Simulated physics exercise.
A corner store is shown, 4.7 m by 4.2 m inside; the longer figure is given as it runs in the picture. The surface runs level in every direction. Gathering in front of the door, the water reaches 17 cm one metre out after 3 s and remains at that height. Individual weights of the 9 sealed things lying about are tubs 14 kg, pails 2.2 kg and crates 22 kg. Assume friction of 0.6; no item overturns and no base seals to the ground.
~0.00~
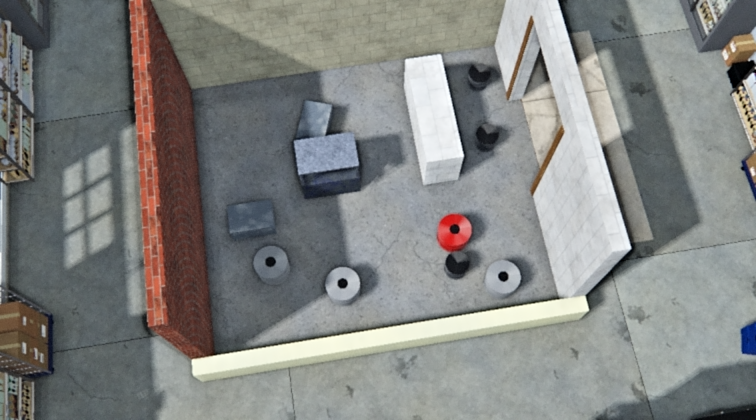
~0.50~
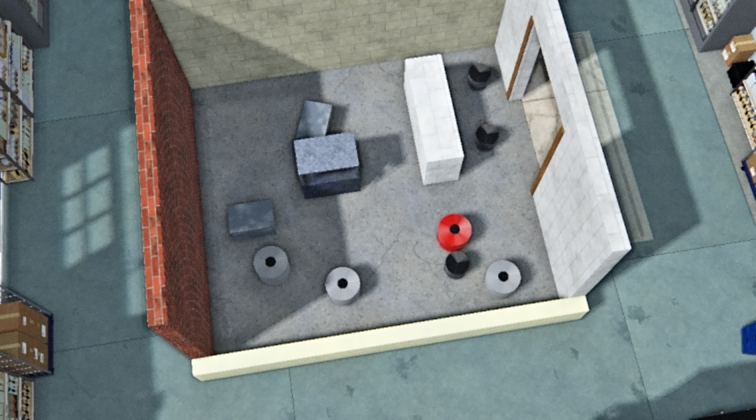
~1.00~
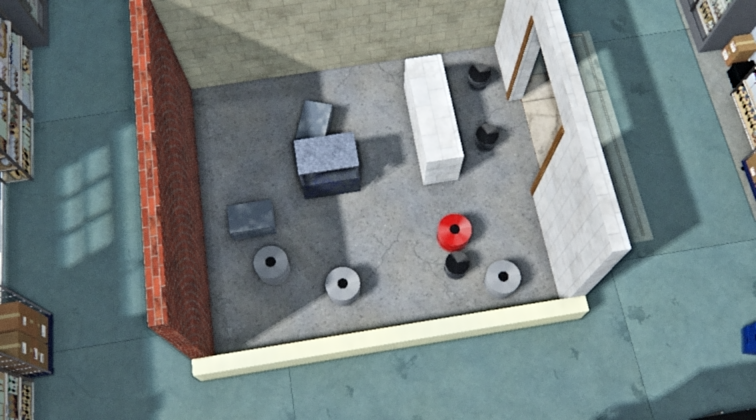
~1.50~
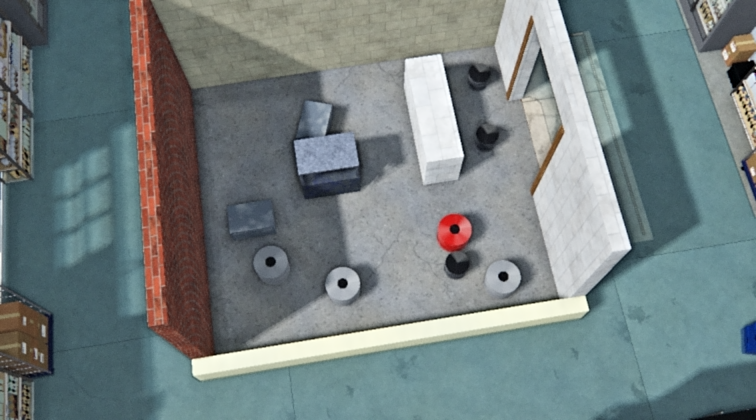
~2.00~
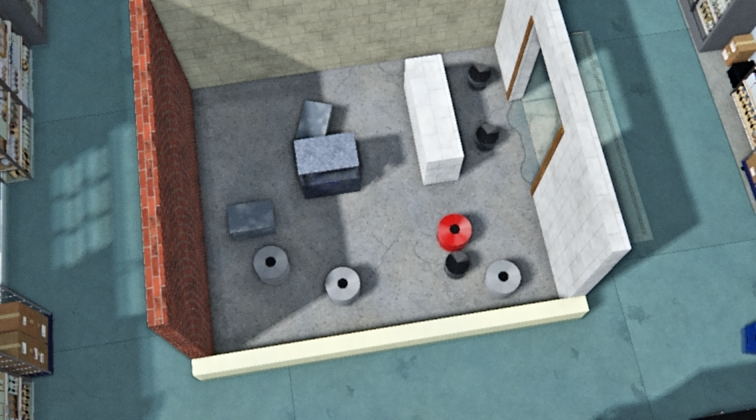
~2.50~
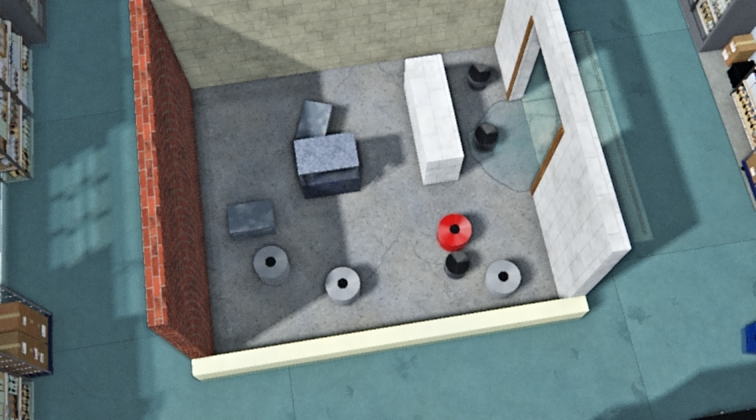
The floor outside a small walled room turned from gray to bluish green, then a thin, clear puddle crept in through the doorway on the right, while the red tub and everything else stayed put.
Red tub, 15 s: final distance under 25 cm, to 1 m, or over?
Expect it to be pushed beyond a metre.
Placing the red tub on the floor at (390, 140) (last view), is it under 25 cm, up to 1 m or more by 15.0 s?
So it hardly goes anywhere.
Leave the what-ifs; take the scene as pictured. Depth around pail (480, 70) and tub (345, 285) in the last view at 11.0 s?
Around 12 cm and 4 cm.
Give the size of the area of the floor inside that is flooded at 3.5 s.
About 2.0 m2.
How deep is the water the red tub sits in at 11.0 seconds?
About 7 cm.
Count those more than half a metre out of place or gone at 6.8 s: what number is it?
It comes to 2.
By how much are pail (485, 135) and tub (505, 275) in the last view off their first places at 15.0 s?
150 cm, 250 cm.
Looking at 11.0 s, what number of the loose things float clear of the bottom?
At that moment it comes to 3.
After 3.5 s the red tub is near (455, 229), 0.0 m from its start, aground; 1 afloat.
After 6.8 s the red tub is near (451, 236), 0.1 m from its start, aground; 2 afloat.
After 11.0 s the red tub is near (436, 259), 0.5 m from its start, aground; 3 afloat.
After 15.0 s the red tub is near (370, 314), 1.6 m from its start, afloat; 8 afloat.
